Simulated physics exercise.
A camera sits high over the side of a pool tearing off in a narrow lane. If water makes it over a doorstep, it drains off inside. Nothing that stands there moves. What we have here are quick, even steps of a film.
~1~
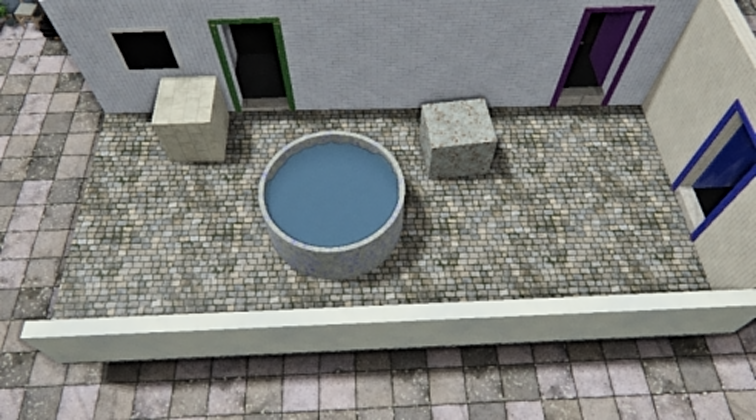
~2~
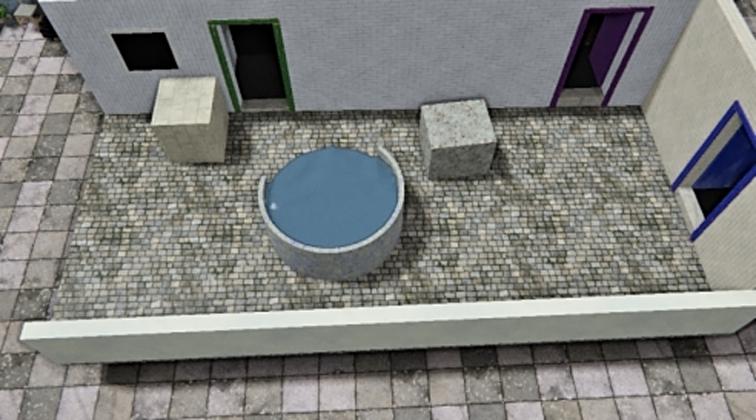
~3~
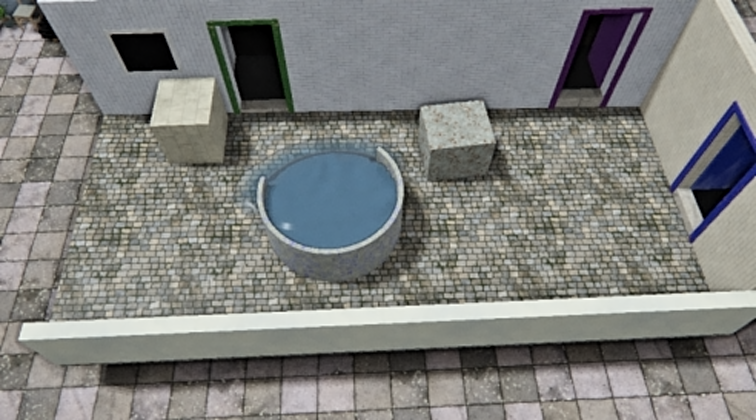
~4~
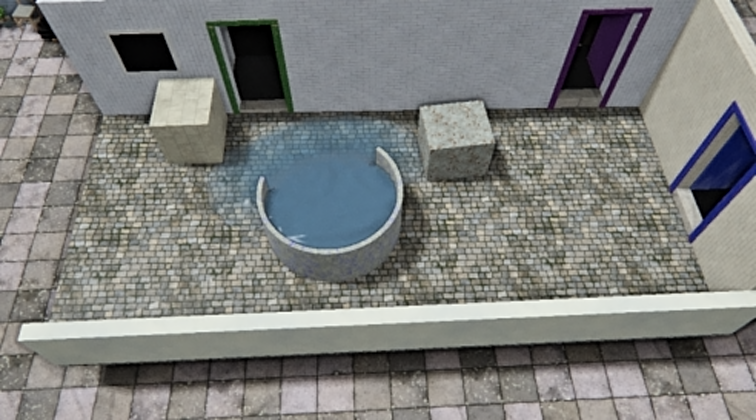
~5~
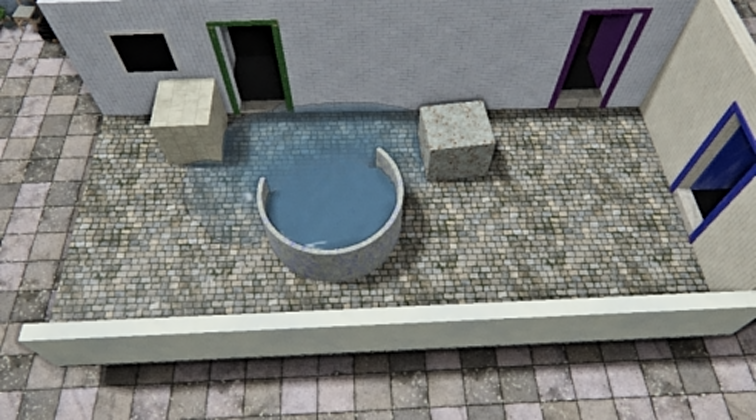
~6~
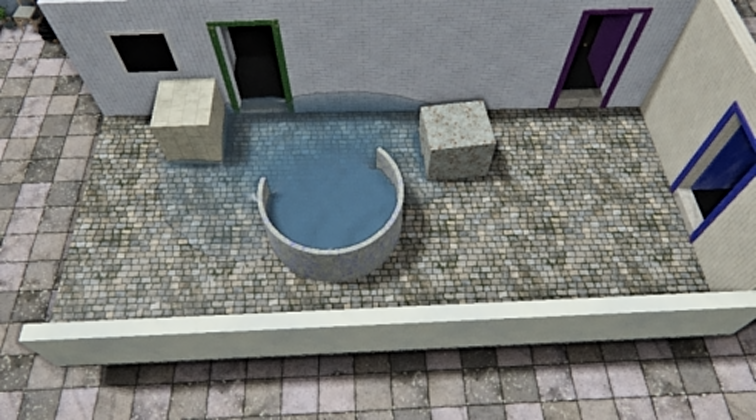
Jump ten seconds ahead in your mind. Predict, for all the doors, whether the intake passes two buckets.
My prediction: At the green door it passes two buckets; at the blue door it does not pass two; at the purple door it does not pass two.
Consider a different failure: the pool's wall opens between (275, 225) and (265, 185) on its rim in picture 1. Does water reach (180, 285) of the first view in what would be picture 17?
There: Flooded.
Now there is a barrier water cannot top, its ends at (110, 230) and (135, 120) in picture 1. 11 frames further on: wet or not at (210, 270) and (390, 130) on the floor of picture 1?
As listed: Not flooded, covered.
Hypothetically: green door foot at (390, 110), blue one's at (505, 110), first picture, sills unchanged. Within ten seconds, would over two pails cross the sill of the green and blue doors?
Result: Green door goes past the limit, blue door remains beneath it.
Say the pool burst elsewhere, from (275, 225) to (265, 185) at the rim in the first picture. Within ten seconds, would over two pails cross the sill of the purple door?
Door purple: It stays beneath the limit.
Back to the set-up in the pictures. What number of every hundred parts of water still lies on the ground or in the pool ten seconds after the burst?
74 per cent.
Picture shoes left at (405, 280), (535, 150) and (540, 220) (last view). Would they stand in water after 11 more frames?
Taking them as listed, they are spared, waterlogged and spared.
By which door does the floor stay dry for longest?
It has to be the blue-painted one.
A moment on, water covers 30 % of the floor; the green door far over two buckets in, the blue door not reached, the purple door not reached.
Next, water covers 40 % of the floor; the green door far over two buckets in, the blue door not reached, the purple door wet at the sill, nothing in.
Then, water covers 60 % of the floor; the green door far over two buckets in, the blue door wet at the sill, nothing in, the purple door wet at the sill, nothing in.
Later, water covers 80 % of the floor; the green door far over two buckets in, the blue door wet at the sill, nothing in, the purple door wet at the sill, nothing in.
In the end, water covers 75 % of the floor; the green door far over two buckets in, the blue door wet at the sill, nothing in, the purple door wet at the sill, nothing in.
